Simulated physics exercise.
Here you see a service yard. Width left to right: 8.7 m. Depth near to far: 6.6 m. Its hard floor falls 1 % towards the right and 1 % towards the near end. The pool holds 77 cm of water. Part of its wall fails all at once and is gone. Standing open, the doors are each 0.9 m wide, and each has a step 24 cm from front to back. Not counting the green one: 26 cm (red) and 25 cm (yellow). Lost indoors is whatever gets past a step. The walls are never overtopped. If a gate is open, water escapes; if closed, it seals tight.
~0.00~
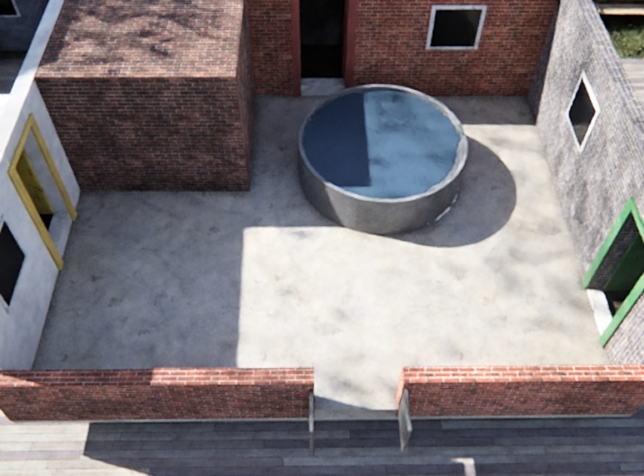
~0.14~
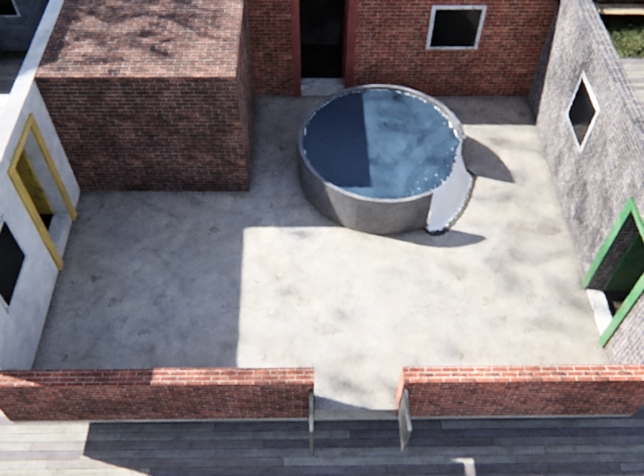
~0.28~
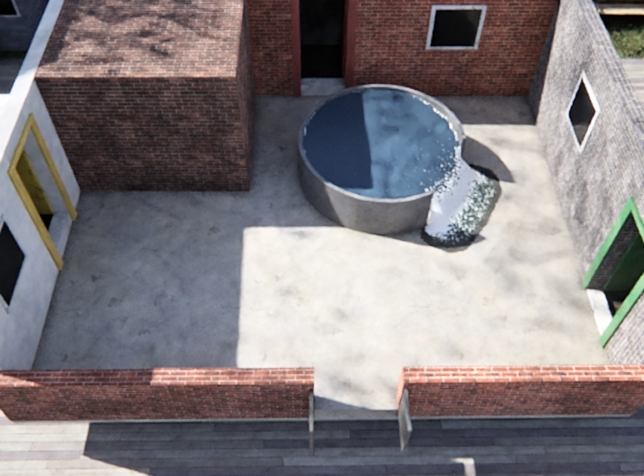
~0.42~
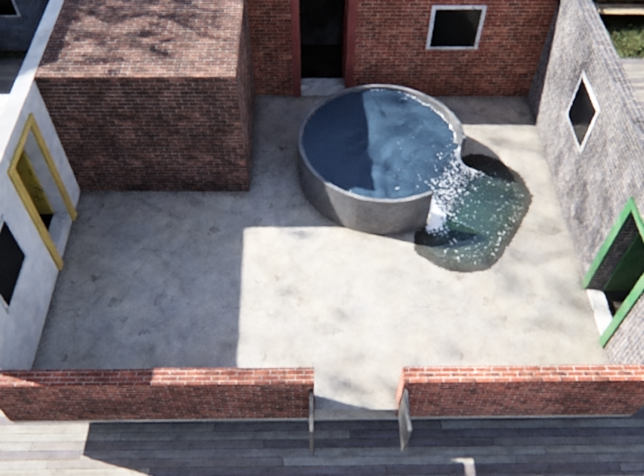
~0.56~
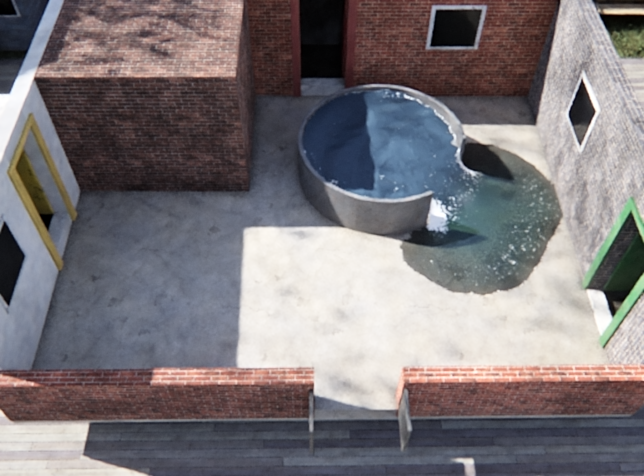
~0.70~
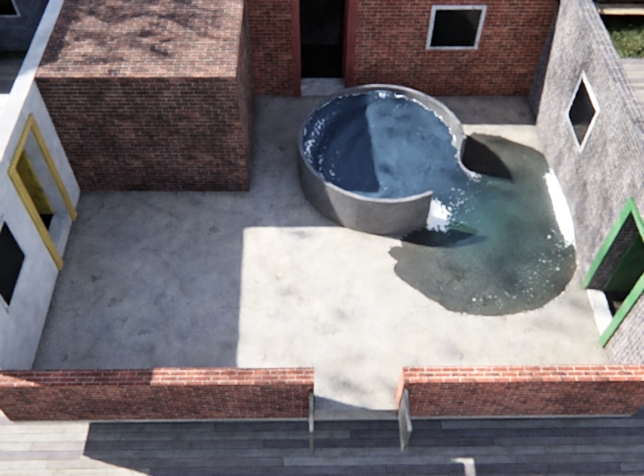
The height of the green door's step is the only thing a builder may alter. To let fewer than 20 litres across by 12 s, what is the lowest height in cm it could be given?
The lowest such height is close to 30 cm.
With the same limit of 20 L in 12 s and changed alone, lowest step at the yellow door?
For the yellow door, about 8.5 cm.
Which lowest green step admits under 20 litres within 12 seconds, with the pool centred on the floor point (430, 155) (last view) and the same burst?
About 20 centimetres.
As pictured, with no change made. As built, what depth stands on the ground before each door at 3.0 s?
Red door 0 cm, yellow door 0 cm, green door 19 cm.
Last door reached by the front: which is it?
The yellow door.
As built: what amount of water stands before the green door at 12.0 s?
Some 12.5 centimetres.
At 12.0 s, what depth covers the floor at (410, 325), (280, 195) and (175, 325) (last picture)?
Roughly 5, 10 and 13 cm, in turn.
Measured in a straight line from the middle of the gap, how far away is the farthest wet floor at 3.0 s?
About 4.2 m.
After 1.4 s water covers 25 % of the floor, deepest (51 cm) near (553, 222); 20 cm at the green door, 22 litres in over its 5 cm step.
After 3.0 s water covers 40 % of the floor, deepest (50 cm) near (612, 381); 19 cm at the green door, 154 litres in over its 5 cm step.
After 12.0 s water covers 100 % of the floor, deepest (16 cm) near (299, 394); 12 cm at the green door, 727 litres in over its 5 cm step.
At the green door as built, the water arrived by 0.9 s and peaked near 25 cm at 4.2 s.
Run again over the same 12 s with other heights there, 59 litres in over 24.5 cm, 8 litres over 33 cm. The limit of 20 litres is kept from about 30 cm up.
